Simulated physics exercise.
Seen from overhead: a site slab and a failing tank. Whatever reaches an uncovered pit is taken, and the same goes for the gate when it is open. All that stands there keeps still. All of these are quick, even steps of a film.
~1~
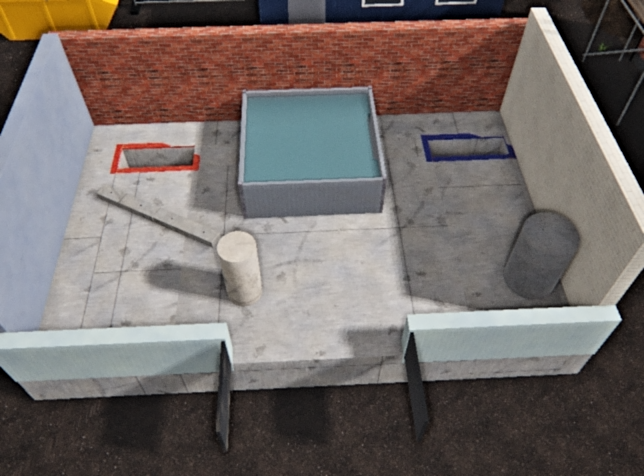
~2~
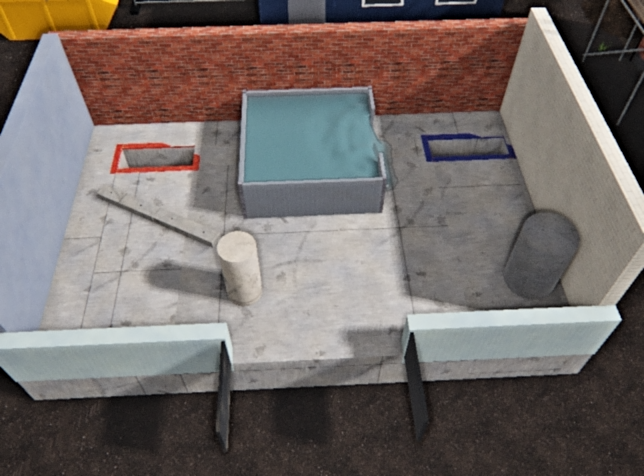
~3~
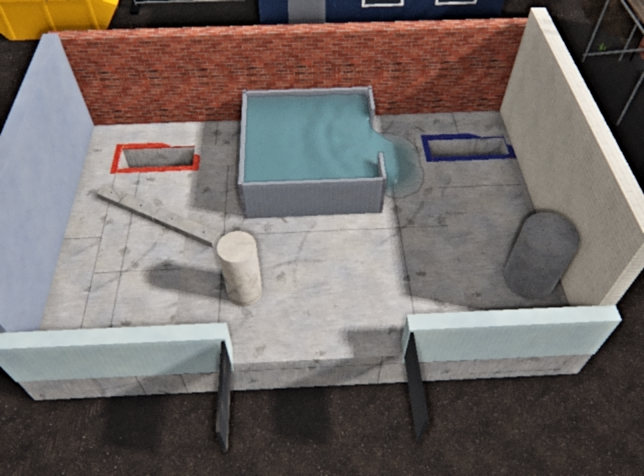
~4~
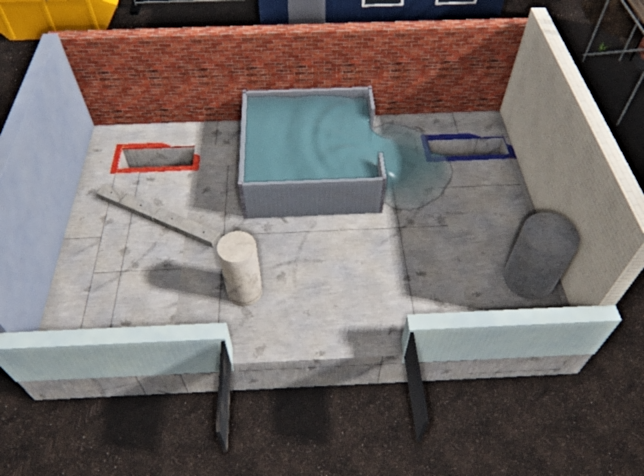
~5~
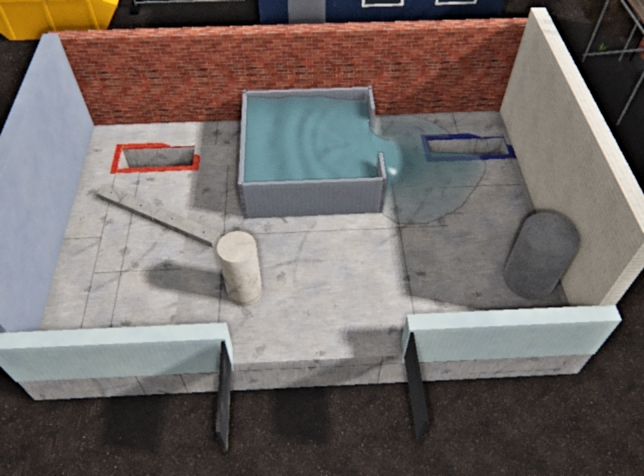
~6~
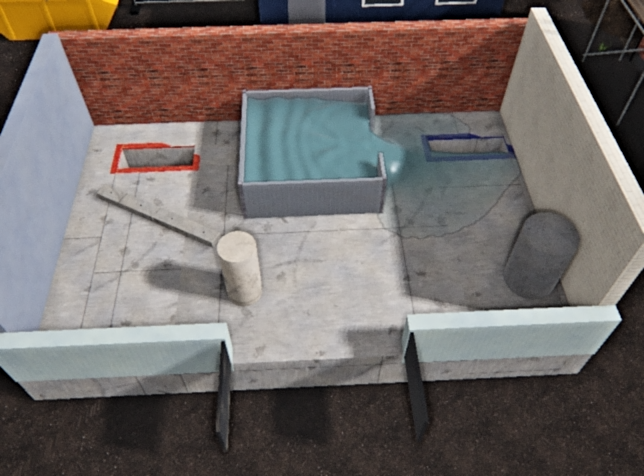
A tank on a walled slab leaks water from its right side, spreading across the floor.
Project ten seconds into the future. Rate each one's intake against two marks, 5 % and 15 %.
Ratings: Gate - between the two marks; red pit - below the 5 % mark; blue pit - above the 15 % mark.
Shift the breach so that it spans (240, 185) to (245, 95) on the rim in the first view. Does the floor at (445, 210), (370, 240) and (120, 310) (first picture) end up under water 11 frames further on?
The first would be still unwetted, the second still unwetted and the third drenched.
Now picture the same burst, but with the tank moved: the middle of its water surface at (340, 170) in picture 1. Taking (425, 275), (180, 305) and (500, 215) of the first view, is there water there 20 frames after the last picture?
Spot 1 wetted, spot 2 unwetted, spot 3 wetted.
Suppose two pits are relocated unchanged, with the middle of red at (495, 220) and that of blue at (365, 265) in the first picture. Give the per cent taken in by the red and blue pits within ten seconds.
The red pit takes around 60 percent, while the blue pit takes around 0 percent.
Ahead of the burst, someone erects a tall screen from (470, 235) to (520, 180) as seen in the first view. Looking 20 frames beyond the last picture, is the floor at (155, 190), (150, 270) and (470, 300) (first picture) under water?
In that order, I'd expect them to be kept clear of the flood, kept clear of the flood and reached by the flood.
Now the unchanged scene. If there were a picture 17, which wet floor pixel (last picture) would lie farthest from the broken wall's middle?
Approximate pixel: (577, 331).
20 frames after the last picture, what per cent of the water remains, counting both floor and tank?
Estimate: 76 %.
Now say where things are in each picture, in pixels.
The first frame shows the tank at (310, 136) is whole and still.
In the second frame, water pours out at (373, 154) and has run to (386, 188).
In the third frame, the front is at (413, 189), out from the gap at (373, 155).
In the fourth frame, water pours out at (373, 155) and has run to (448, 171).
In the fifth frame, water pours out at (373, 155) and has run to (482, 165).
In the sixth frame, the front is at (518, 166), out from the gap at (373, 155).
A moment on, water covers 25 % of the floor; the gate 0 %, the red pit 0 %, the blue pit 6 %.
Next, water covers 25 % of the floor; the gate 0 %, the red pit 0 %, the blue pit 13 %.
Then, water covers 40 % of the floor; the gate 0 %, the red pit 0 %, the blue pit 24 %.
Later, water covers 60 % of the floor; the gate 3 %, the red pit 0 %, the blue pit 37 %.
In the end, water covers 75 % of the floor; the gate 7 %, the red pit 0 %, the blue pit 47 %.
